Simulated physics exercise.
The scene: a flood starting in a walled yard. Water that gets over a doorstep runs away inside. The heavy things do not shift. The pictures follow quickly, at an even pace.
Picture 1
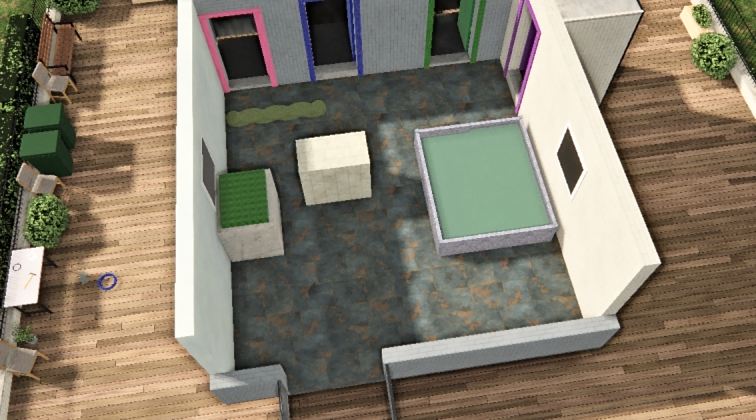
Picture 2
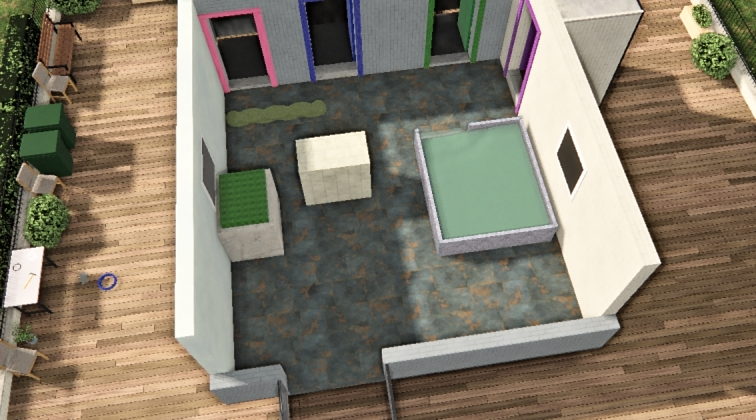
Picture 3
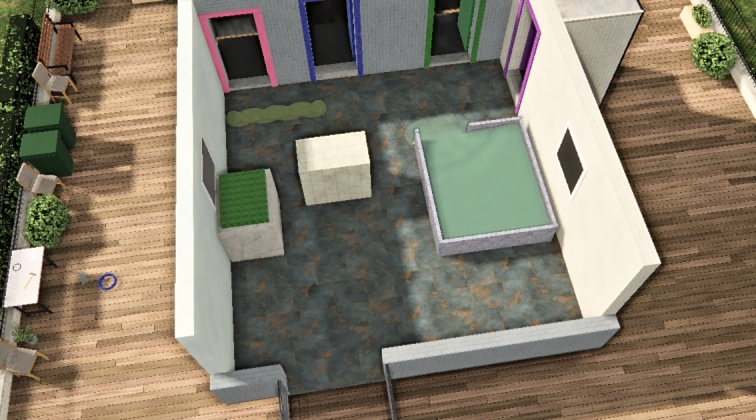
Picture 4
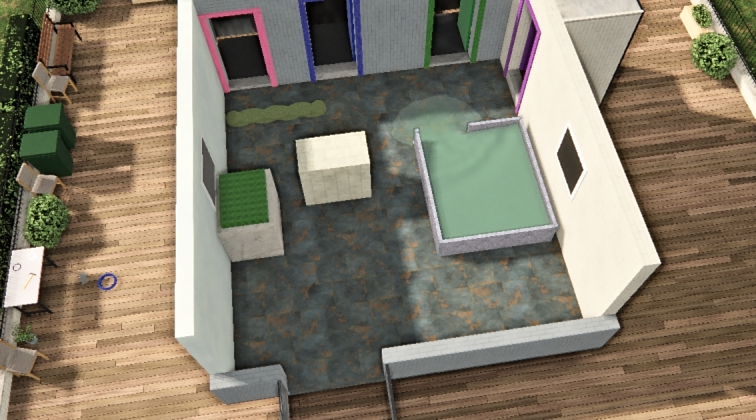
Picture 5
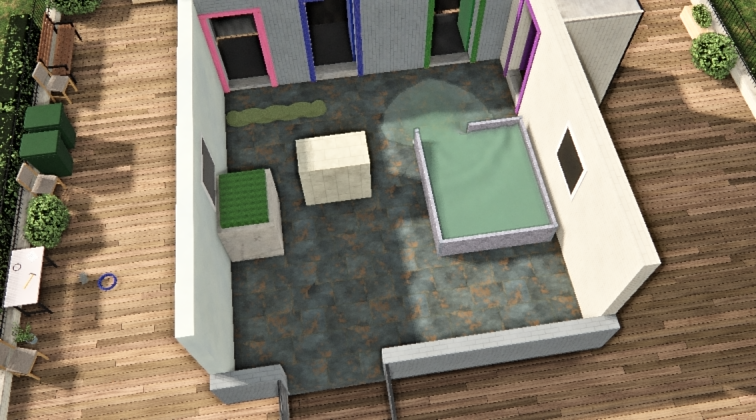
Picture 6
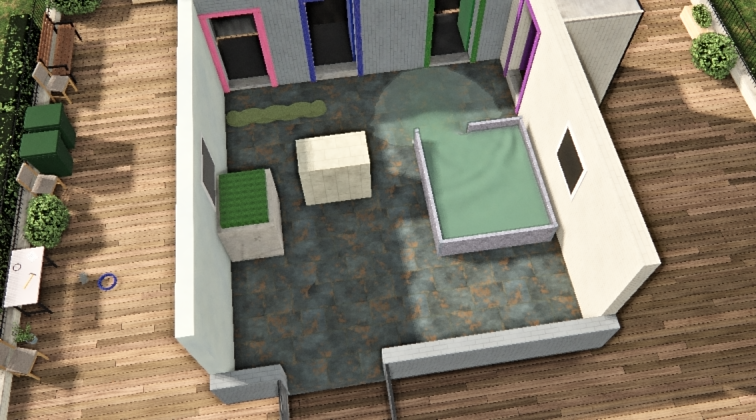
Pale green water fills a low, light-walled tank at the right of a walled, roofless yard with a mottled dark floor, seen from high above by a still camera. A cream block and a green-topped one stand to the left, below pink, blue, green and purple door surrounds, with wooden decking outside. A gap opens in the tank's far side, and water pours out, spreading backward and leftward in a thin, rounded sheet.
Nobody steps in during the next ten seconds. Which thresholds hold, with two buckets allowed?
In the end: The purple door stays under that; the pink door takes more than that; the blue door stays under that; the green door takes more than that.
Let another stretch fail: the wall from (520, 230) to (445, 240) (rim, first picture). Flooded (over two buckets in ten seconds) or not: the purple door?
Purple door holds.
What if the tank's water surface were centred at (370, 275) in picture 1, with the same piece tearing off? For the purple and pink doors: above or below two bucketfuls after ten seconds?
Then: The purple door keeps below it; the pink door stays under.
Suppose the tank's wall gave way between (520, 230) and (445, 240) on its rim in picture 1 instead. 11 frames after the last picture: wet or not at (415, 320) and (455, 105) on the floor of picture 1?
One after the other: Flooded, no water.
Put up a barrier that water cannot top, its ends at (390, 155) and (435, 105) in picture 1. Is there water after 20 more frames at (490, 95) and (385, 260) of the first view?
In turn: Awash, awash.
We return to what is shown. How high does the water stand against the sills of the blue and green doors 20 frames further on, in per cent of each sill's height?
About 60 and 250 per cent.
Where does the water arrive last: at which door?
I say the door marked pink.
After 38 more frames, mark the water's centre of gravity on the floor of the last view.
At about (423, 144).
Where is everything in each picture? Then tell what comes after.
The water tank at (483, 179) is whole and still, in the first frame.
Water pours out on the water tank's far side and has run to a hidden place, in the second frame.
Water pours out on the water tank's far side and has run to (451, 116), in the third frame.
The front is at (444, 98), out from the gap on the water tank's far side, in the fourth frame.
Water pours out on the water tank's far side and has run to (437, 83), in the fifth frame.
Water pours out on the water tank's far side and has run to (439, 68), in the sixth frame.
A moment on, water covers 15 % of the floor; the purple door wet at the sill, nothing in, the pink door not reached, the blue door not reached, the green door over two buckets in.
Next, water covers 20 % of the floor; the purple door wet at the sill, nothing in, the pink door wet at the sill, nothing in, the blue door wet at the sill, nothing in, the green door over two buckets in.
Then, water covers 30 % of the floor; the purple door wet at the sill, nothing in, the pink door under two buckets in, the blue door wet at the sill, nothing in, the green door far over two buckets in.
Later, water covers 40 % of the floor; the purple door wet at the sill, nothing in, the pink door far over two buckets in, the blue door wet at the sill, nothing in, the green door far over two buckets in.
In the end, water covers 55 % of the floor; the purple door wet at the sill, nothing in, the pink door far over two buckets in, the blue door wet at the sill, nothing in, the green door far over two buckets in.
